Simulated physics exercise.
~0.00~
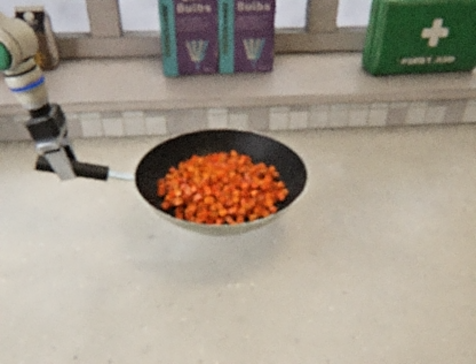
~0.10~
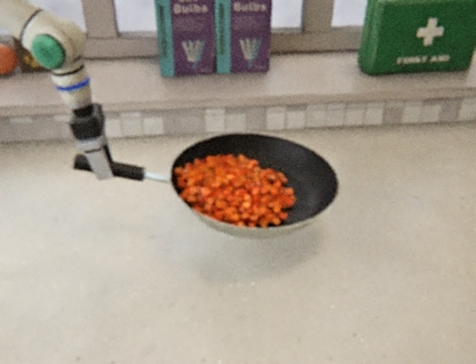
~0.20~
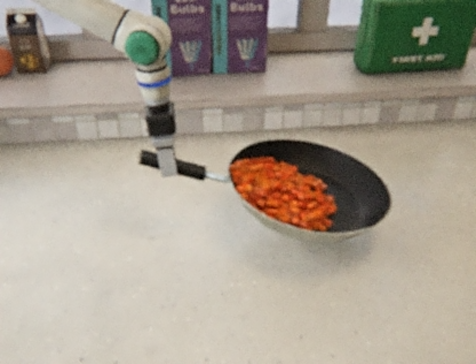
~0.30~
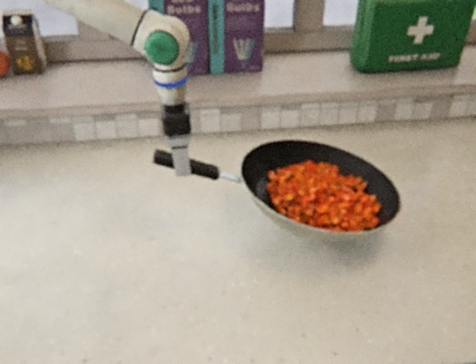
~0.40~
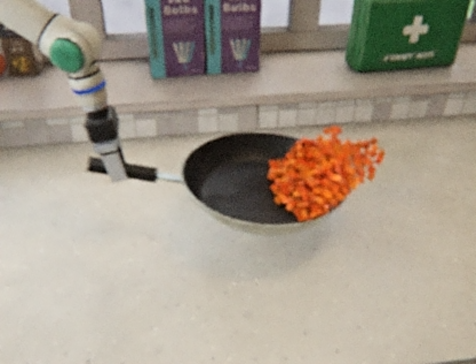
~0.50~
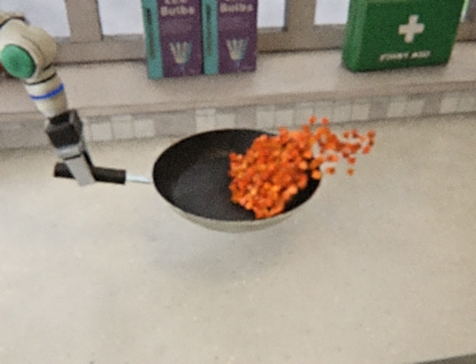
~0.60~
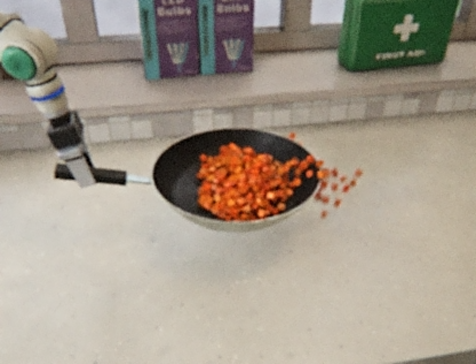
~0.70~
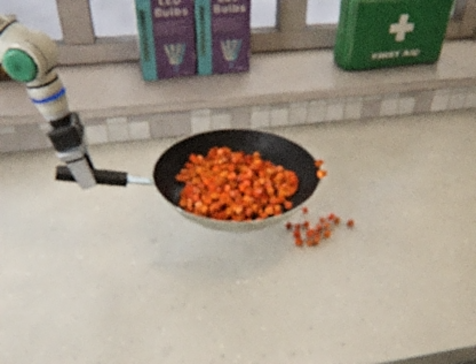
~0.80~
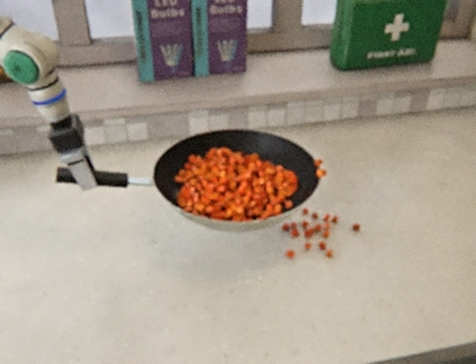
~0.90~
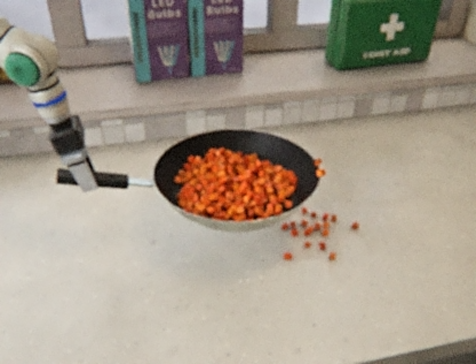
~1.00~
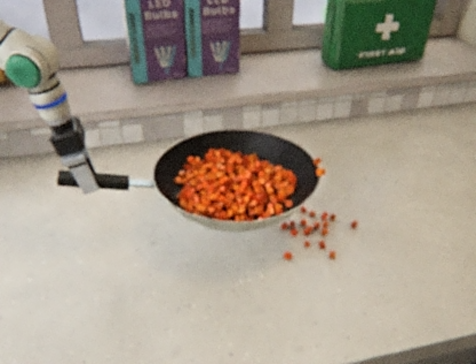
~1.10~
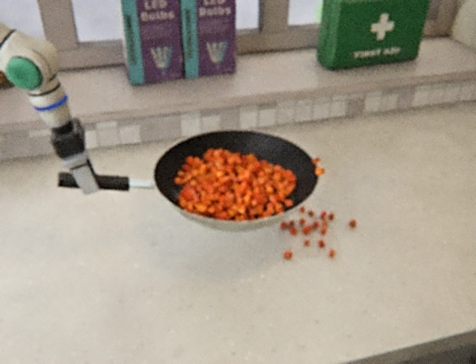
A pale kitchen counter is seen from the front and slightly above, with a tiled ledge behind it holding purple and teal bulb boxes and a green first aid case. At the left, a white robot arm grips a dark frying pan full of orange-red vegetable dice above the counter. The arm swings the pan right, tilting it, then pulls it back left and levels it. The dice surge over the right side in a loose spray; most drop back into the pan, while a few fall beyond the rim. The pan holds still, with a small scatter lying on the counter.
